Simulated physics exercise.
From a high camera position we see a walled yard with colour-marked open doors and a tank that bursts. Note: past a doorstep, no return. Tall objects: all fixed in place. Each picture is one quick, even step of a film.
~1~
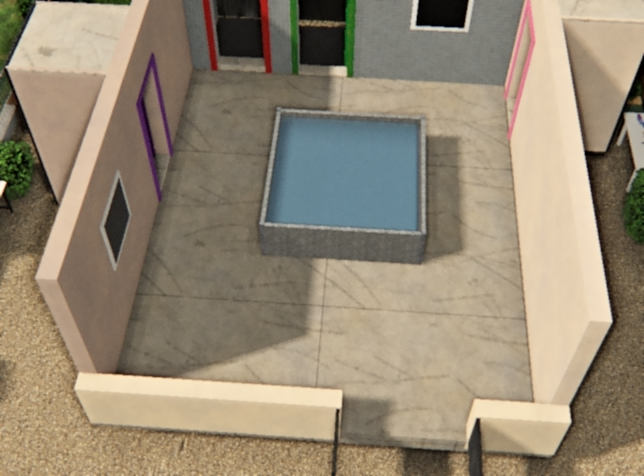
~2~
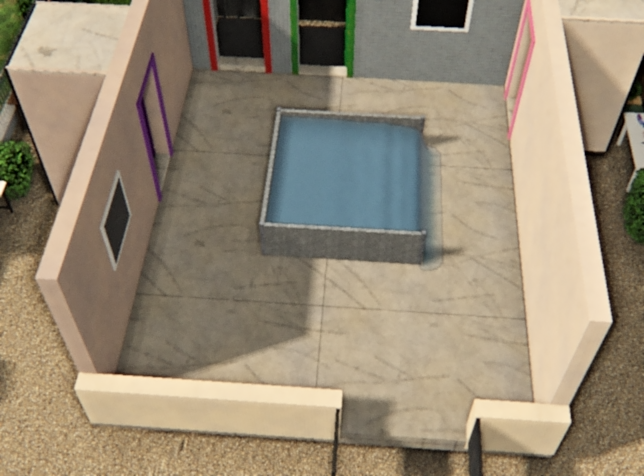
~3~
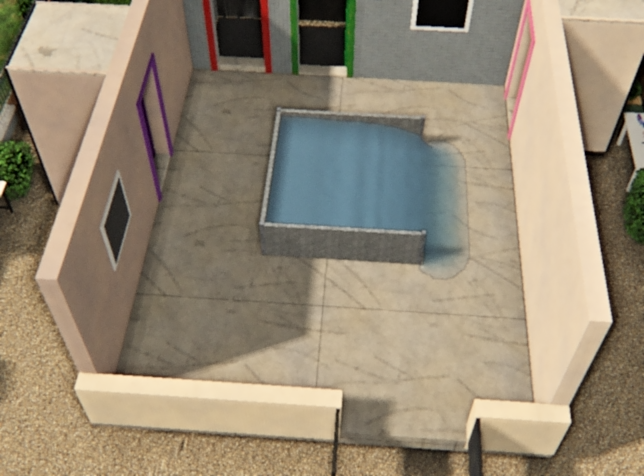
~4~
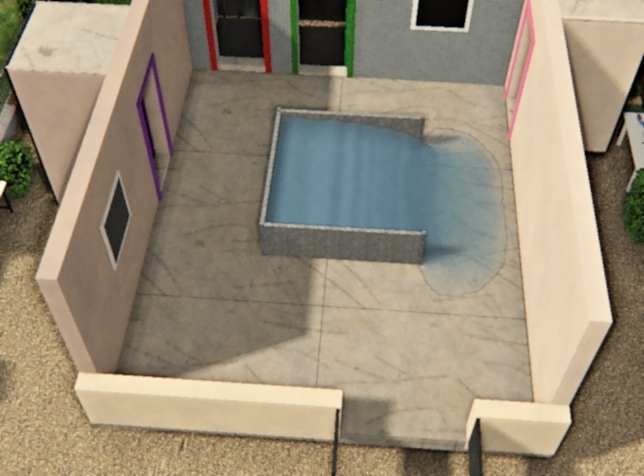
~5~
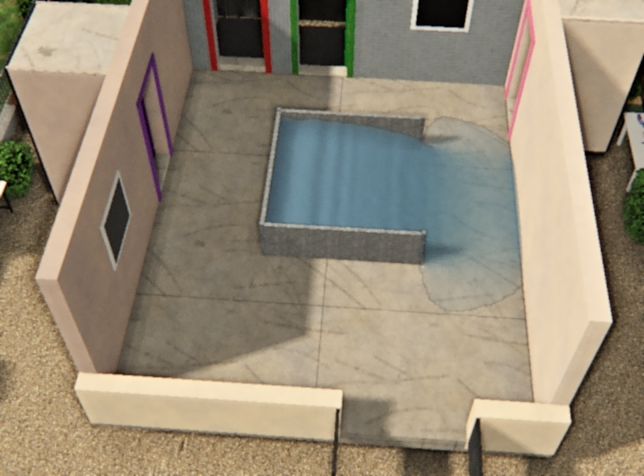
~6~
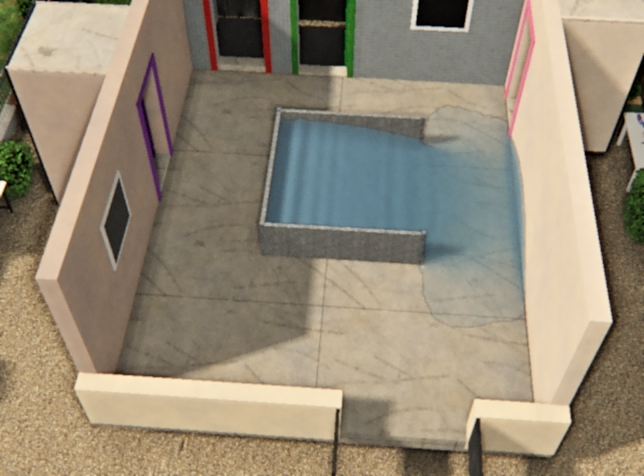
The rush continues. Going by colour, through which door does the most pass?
Through the pink door.
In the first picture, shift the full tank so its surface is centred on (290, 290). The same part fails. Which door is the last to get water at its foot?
It would be the purple-painted one.
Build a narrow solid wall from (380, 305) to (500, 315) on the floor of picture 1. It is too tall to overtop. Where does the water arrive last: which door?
Last: The purple one.
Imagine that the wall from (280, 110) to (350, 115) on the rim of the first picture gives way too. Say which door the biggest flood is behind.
It's the green one.
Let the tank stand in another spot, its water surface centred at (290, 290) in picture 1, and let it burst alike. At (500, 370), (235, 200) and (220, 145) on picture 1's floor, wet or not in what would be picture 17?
In the order given: Wetted, not reached and not reached.
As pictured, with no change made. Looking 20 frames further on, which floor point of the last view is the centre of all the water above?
The spot I would choose is (424, 207).
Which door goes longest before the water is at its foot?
It's the one in purple.
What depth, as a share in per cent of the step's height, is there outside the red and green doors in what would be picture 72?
Roughly 60 % and 240 %, respectively.
A moment on, water covers 20 % of the floor; green door not reached, red door not reached, purple door not reached, pink door a trickle in.
Next, water covers 30 % of the floor; green door not reached, red door not reached, purple door not reached, pink door some in.
Then, water covers 55 % of the floor; green door wet at the sill, nothing in, red door wet at the sill, nothing in, purple door not reached, pink door a lot in.
Later, water covers 90 % of the floor; green door a trickle in, red door wet at the sill, nothing in, purple door wet at the sill, nothing in, pink door a lot in.
In the end, water covers 100 % of the floor; green door some in, red door a trickle in, purple door a trickle in, pink door a lot in; the pink door has let in the most.
